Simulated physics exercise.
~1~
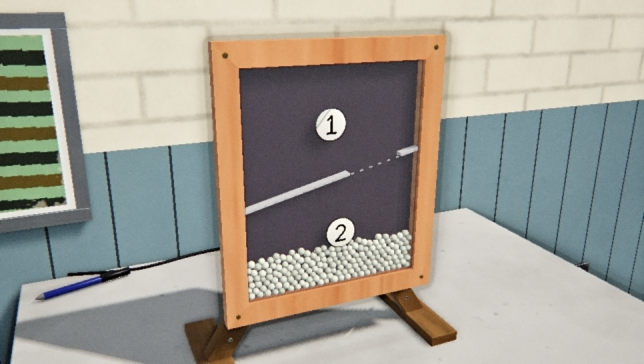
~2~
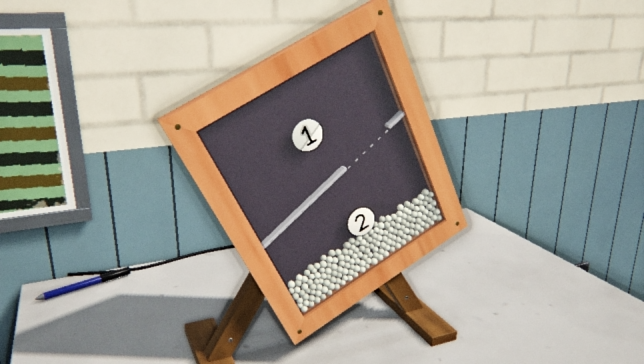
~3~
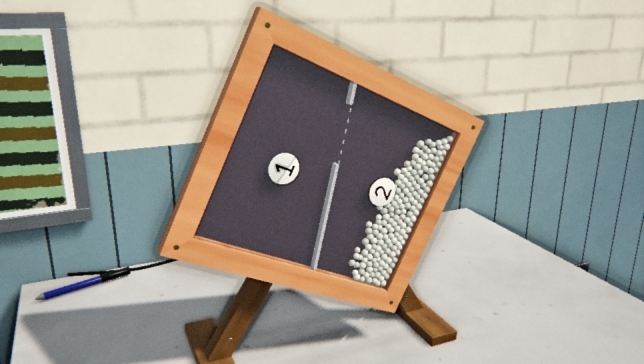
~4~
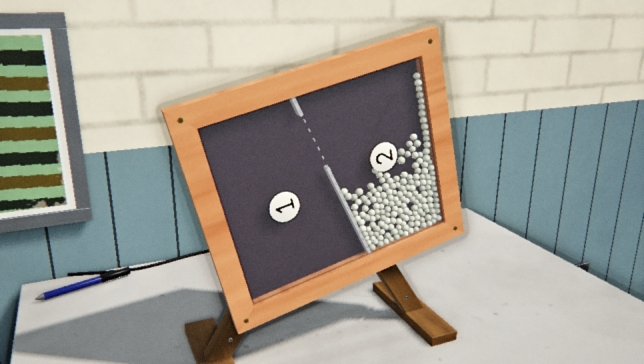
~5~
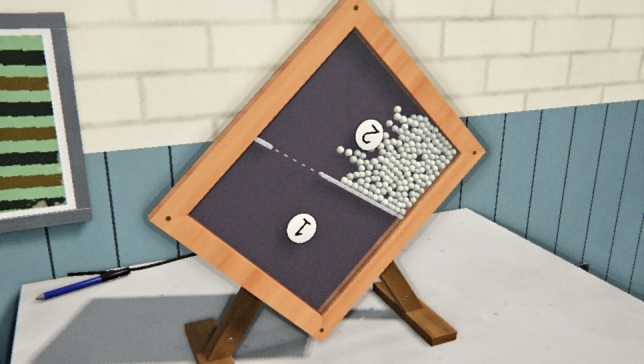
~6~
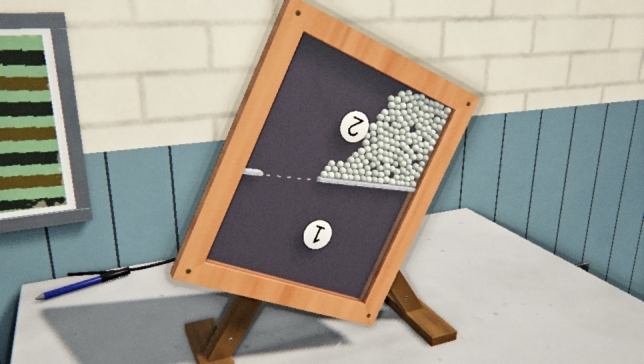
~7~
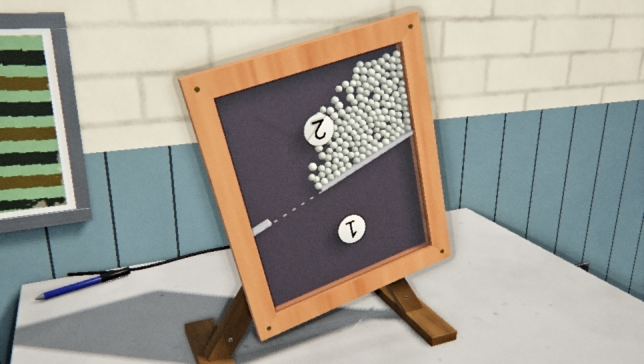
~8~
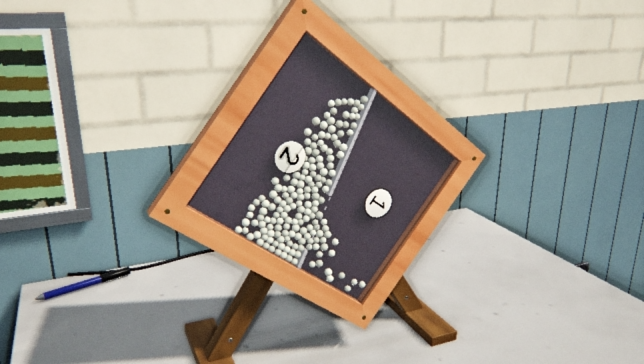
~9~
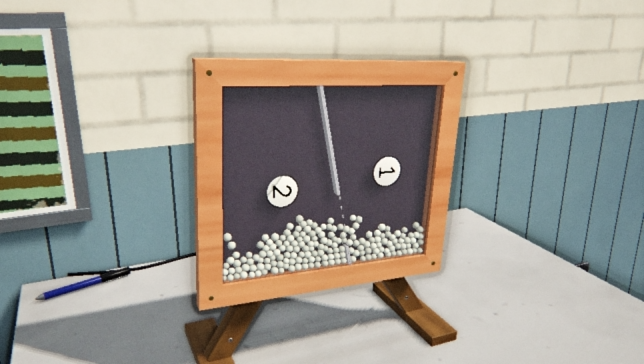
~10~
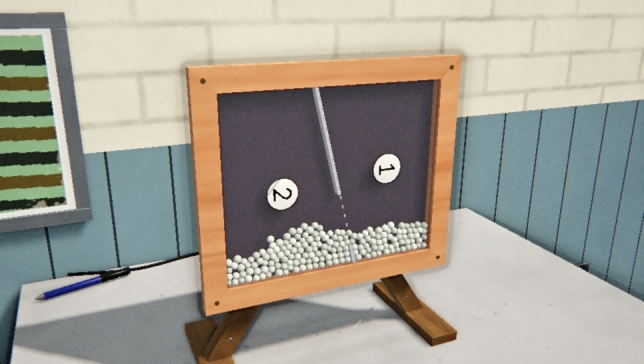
On a table, a wooden-framed box turns anticlockwise and its white beads spill across both chambers.
